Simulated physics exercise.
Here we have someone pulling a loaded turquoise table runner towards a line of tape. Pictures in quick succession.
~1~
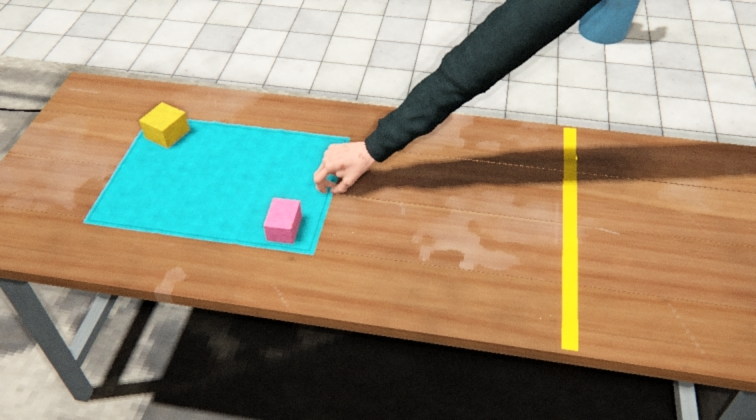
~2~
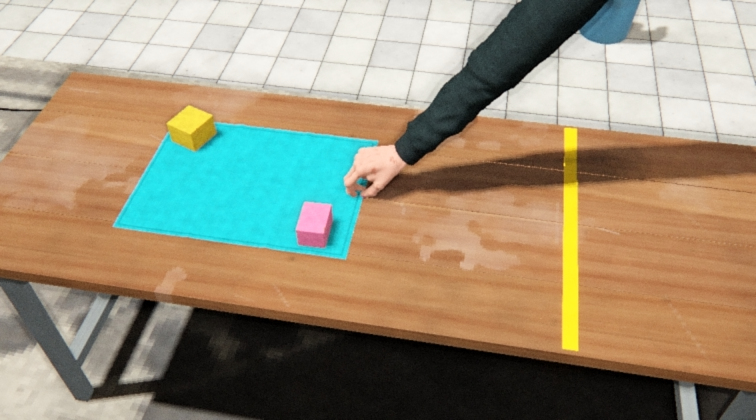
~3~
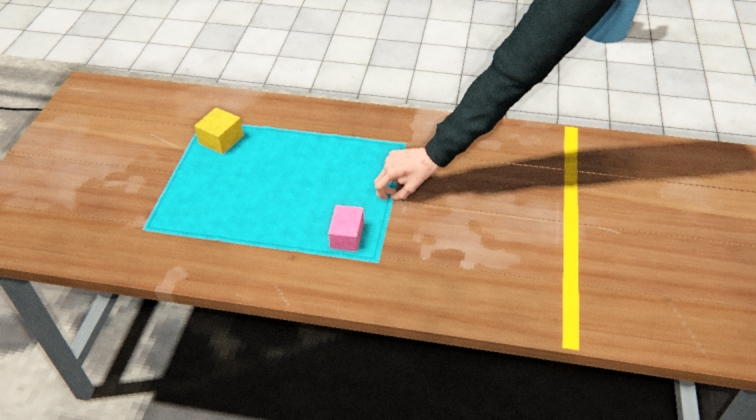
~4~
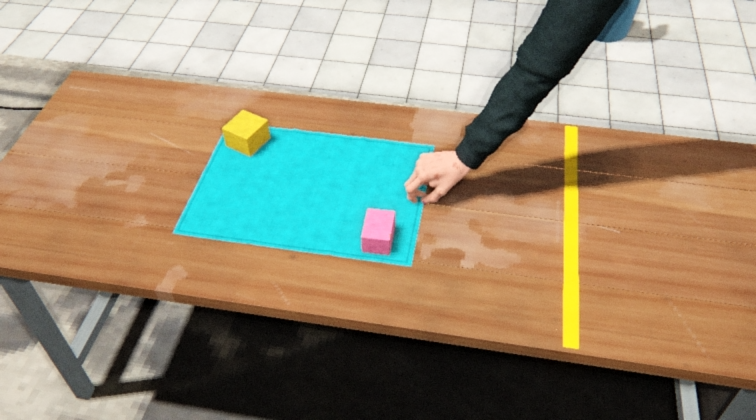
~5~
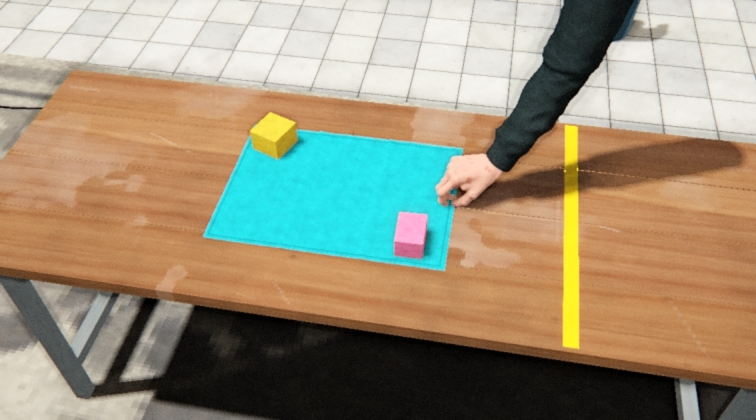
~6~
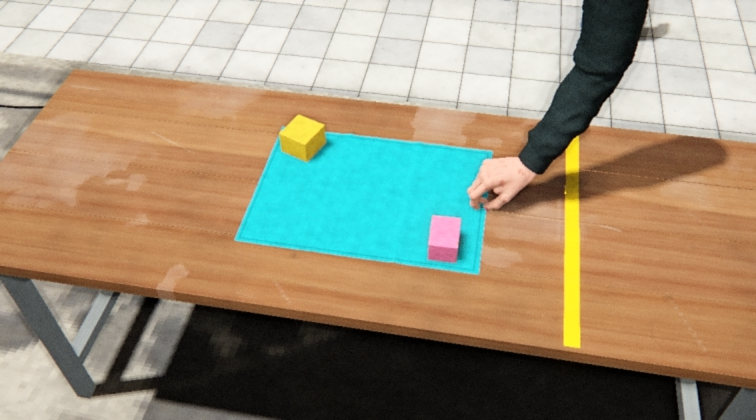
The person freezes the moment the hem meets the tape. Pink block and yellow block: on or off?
Pink block - off; yellow block - on.
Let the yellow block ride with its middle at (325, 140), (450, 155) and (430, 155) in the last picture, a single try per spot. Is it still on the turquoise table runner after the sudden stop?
Results per try: First, the object does not fall; second, the object tumbles off; third, the object tumbles off.
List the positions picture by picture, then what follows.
In the first frame, table runner end (313, 255); pink block (282, 213); yellow block (162, 116); tape (570, 326).
In the second frame, table runner end (346, 259), far hem (113, 227); yellow block (190, 119).
In the third frame, table runner end (378, 263); pink block (346, 220).
In the fourth frame, table runner end (411, 267), far hem (173, 234); yellow block (245, 124).
In the fifth frame, table runner end (444, 271); pink block (411, 228).
In the sixth frame, table runner end (479, 275), far hem (235, 241); pink block (445, 231); yellow block (302, 129); tape (572, 323).
Then, 0.09 s past the final frame, hem short of the tape; pink block on the cloth near (504, 247); yellow block on the cloth near (354, 144).
Then, 0.20 s past the final frame, hem at the tape; pink block ahead of the hem near (573, 256); yellow block on the cloth near (413, 151).
When it is over, hem at the tape; pink block ahead of the hem near (635, 266); yellow block on the cloth near (485, 160). The pink block slides clear of the cloth and the yellow block keeps its seat.
